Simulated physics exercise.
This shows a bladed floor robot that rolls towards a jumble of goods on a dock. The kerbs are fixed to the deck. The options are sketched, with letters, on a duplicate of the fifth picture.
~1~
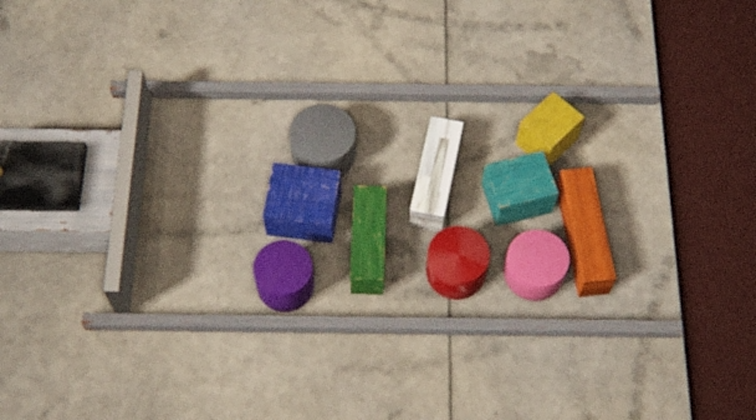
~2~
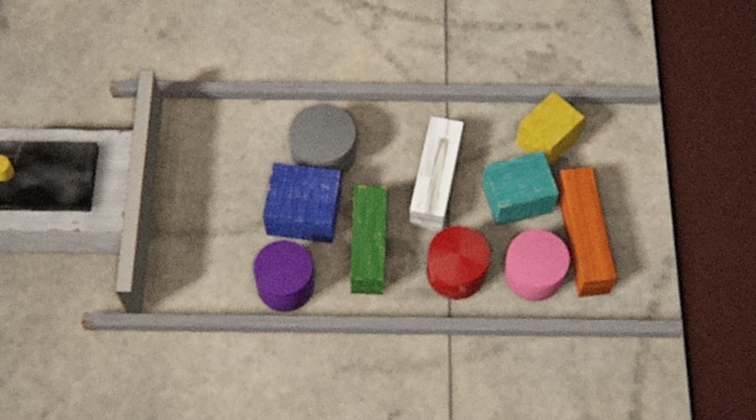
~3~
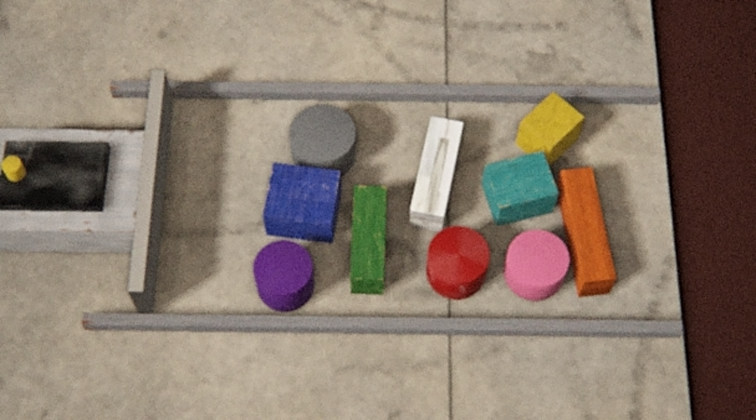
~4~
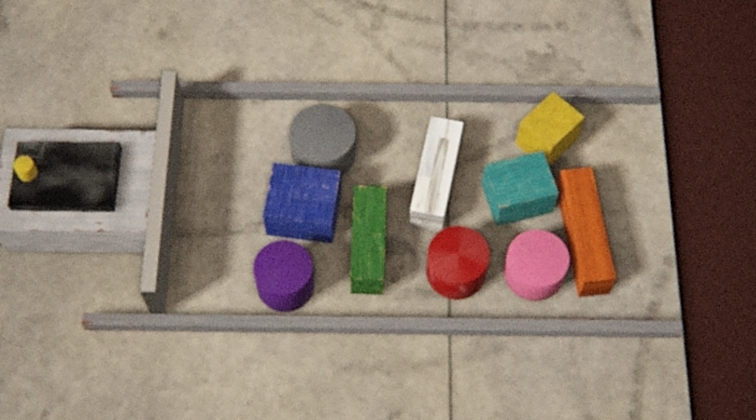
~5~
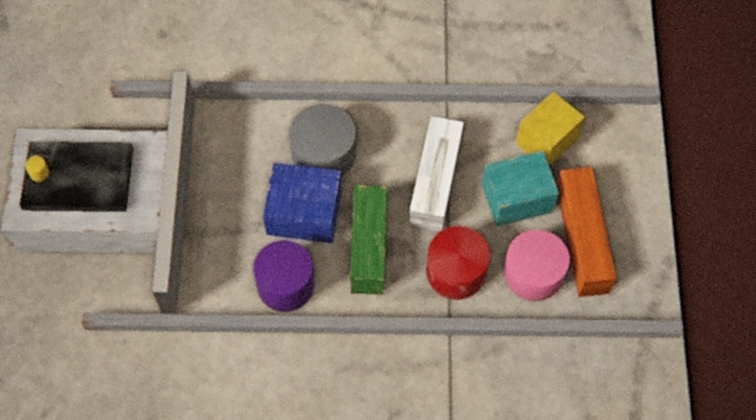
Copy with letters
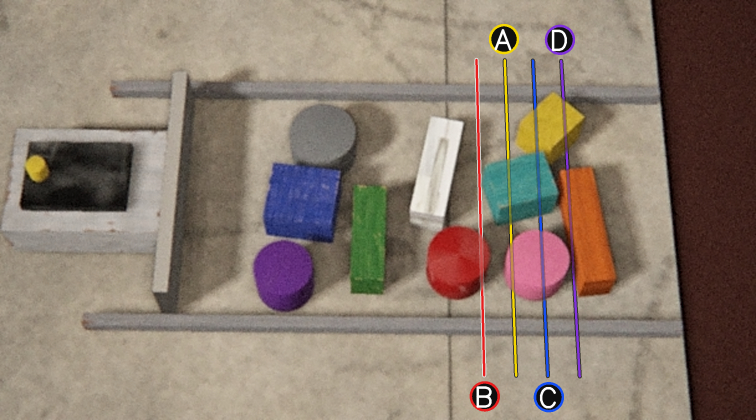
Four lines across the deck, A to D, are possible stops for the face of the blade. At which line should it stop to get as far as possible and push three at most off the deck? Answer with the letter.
The farthest such stop is C.
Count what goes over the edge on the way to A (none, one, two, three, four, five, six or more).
In all, two.
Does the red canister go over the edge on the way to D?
Yes.
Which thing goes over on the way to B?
The orange stick.
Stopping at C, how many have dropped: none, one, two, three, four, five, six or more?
In all, three.
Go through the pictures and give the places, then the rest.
The first picture shows purple canister (285, 277); grey canister (323, 143); orange stick (585, 231).
The second picture shows robot (50, 175); red canister (458, 263).
The third picture shows robot (62, 175); white stick (436, 174).
The fourth picture shows robot (74, 175); yellow crate (549, 131).
The fifth picture shows robot (85, 176); blue crate (303, 203); purple canister (285, 277); grey canister (323, 143).
On the marked copy, A at (510, 209); B at (480, 208); C at (540, 209); D at (570, 209).
Taking C. A third of the way, robot (219, 177); purple canister (340, 278); grey canister (349, 143).
Two thirds of the way, robot (352, 179); orange stick (663, 221); pink canister (627, 276).
When it is over, robot (455, 180); orange stick over the edge; turquoise crate over the edge; three fallen.
As for the rest, A is within the limit but short; B is within the limit but short; D drops six.
